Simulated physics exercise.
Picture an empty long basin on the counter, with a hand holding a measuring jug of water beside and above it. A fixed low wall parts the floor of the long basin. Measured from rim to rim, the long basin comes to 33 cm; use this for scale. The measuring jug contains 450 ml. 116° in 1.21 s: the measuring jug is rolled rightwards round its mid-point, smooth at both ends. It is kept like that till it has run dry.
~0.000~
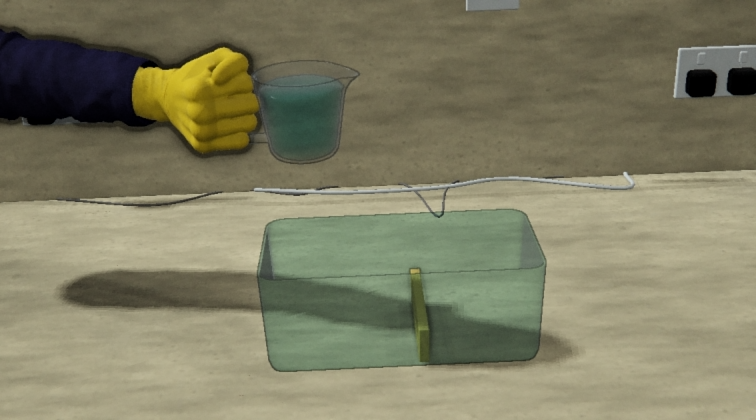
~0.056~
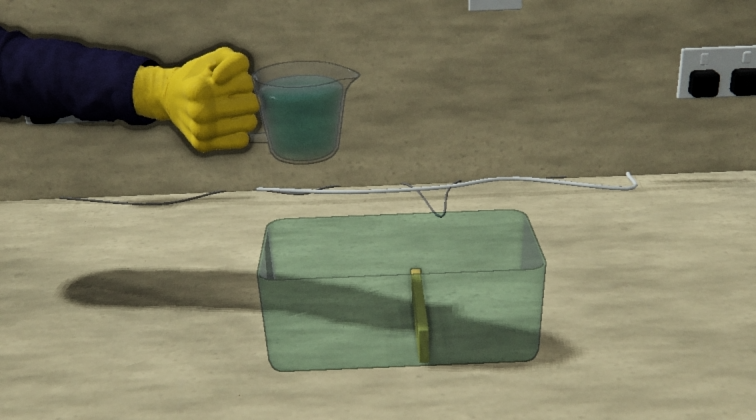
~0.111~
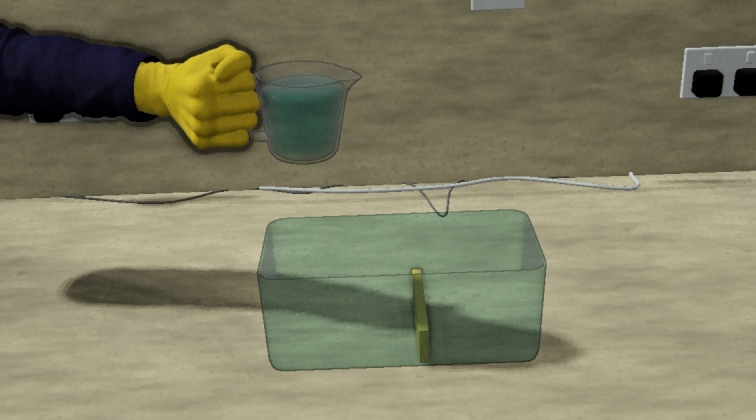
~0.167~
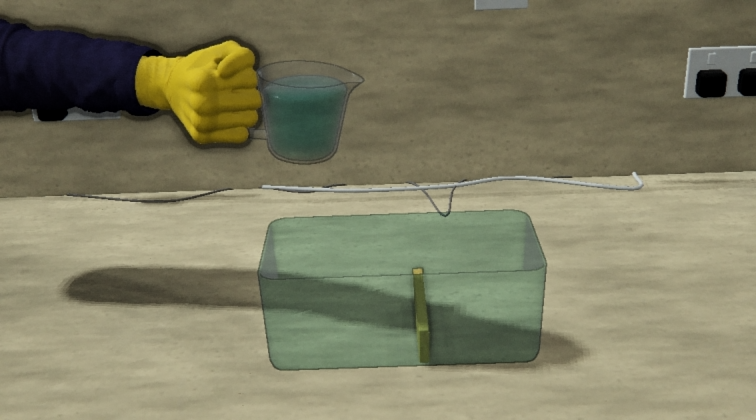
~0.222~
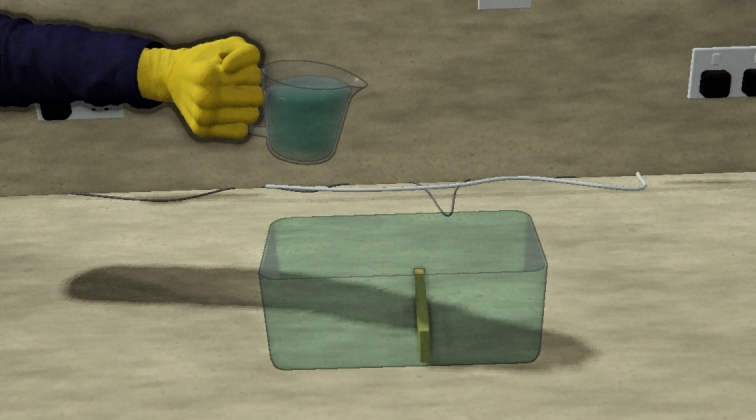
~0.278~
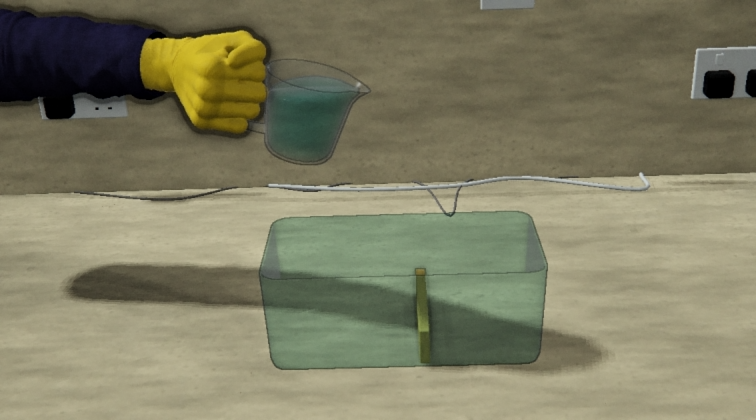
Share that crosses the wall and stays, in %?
59 %.
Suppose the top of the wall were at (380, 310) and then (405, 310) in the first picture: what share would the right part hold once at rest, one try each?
Around 90 and 80 percent, in that order.
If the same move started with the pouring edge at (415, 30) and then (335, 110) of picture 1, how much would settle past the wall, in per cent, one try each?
I'd say 85 percent on the first go, 5 percent on the next.
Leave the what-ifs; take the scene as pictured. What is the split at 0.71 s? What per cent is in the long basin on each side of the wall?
Around 1 on the left side and 14 on the right side.
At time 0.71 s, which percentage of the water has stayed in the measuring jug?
Fraction remaining: Approx. 60 per cent.
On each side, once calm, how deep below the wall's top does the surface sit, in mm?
Some 40 mm on the left and 32 mm on the right.
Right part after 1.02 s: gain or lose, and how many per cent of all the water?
Result: An increase, close to 2.
Then, 0.71 s in, the tilt is 73° and 59 per cent is still to pour, 1 is left of the wall and 13 right of it.
Then, 1.02 s in, the tilt is 109° and 5 per cent is still to pour, 25 is left of the wall and 58 right of it.
Then, 1.35 s in, the tilt is 116° and 0 per cent is still to pour, 40 is left of the wall and 59 right of it.
Then, 1.71 s in, the tilt is 116° and 0 per cent is still to pour, 40 is left of the wall and 59 right of it.
Finally, 40 per cent lies left of the wall, 59 right of it and 1 outside.
